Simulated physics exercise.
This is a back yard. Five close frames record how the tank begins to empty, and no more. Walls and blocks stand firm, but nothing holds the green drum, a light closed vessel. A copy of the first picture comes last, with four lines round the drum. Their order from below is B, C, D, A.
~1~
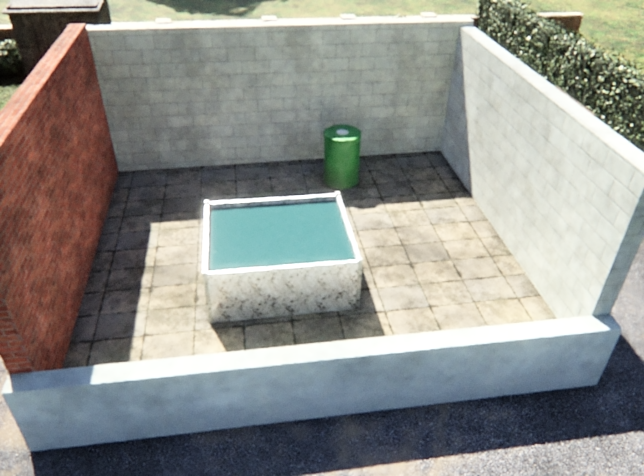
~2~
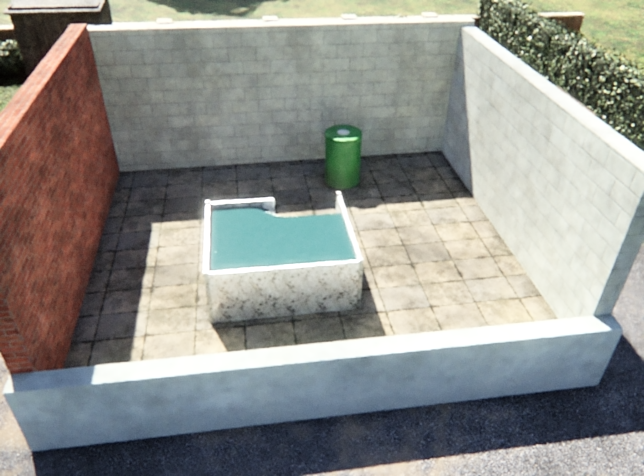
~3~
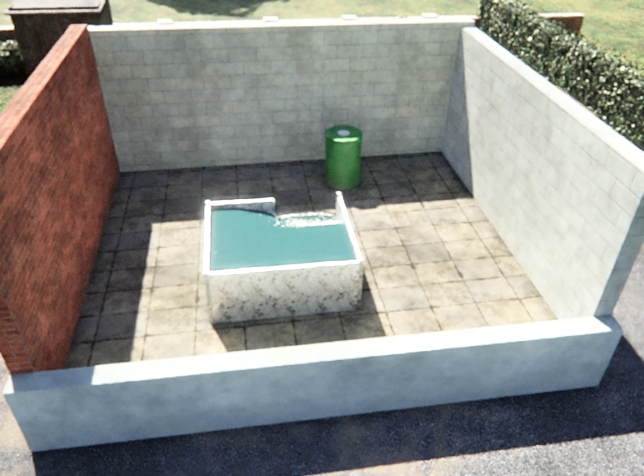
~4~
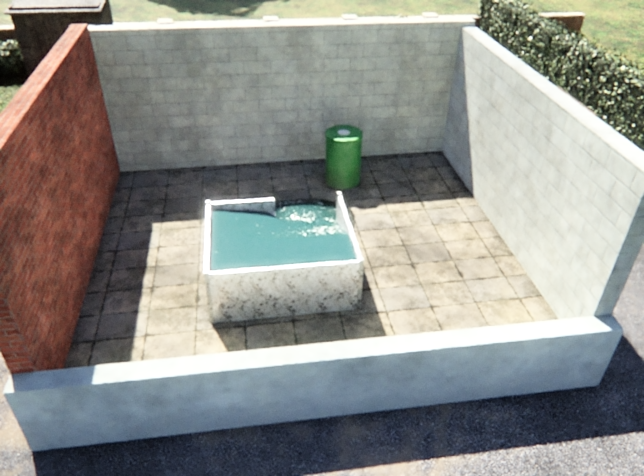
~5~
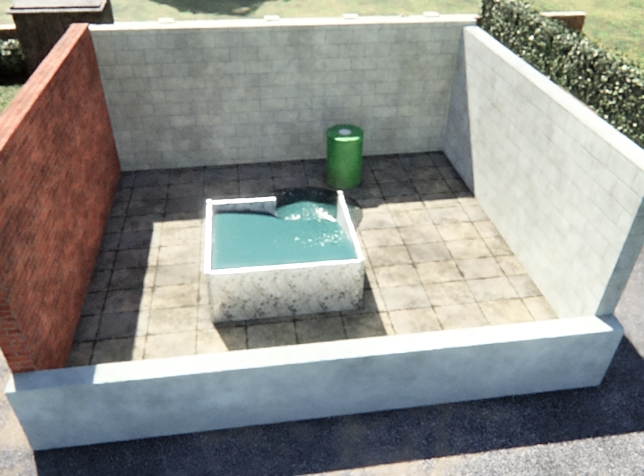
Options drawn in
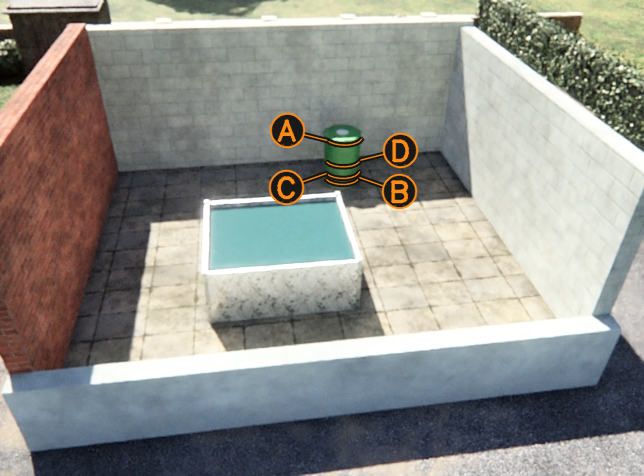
A square, pale stone tank full of blue-green water stands in a paved back yard, seen from above by a camera that stays still. A red brick wall runs along the left, pale walls close the other sides, and a green drum stands behind the tank near the back wall. Part of the tank's rear rim disappears, the water surface breaks into ripples there, and a dark wet patch spreads across the paving behind it toward the drum.
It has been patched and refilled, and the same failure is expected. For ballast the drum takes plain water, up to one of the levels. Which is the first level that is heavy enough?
Line D just does it.
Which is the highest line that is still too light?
It is C.
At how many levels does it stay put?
Two of the four.
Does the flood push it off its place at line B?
Yes, it does.
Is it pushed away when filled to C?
Yes, that goes wrong.
On the marked copy, A at (346, 145); B at (344, 184); C at (345, 178); D at (345, 166); from the bottom up B, C, D, A.
If A is chosen, it does not move.
If B is chosen, it is pushed about 4 times its own width away.
If C is chosen, it is pushed about its own width away.
If D is chosen, it does not move.
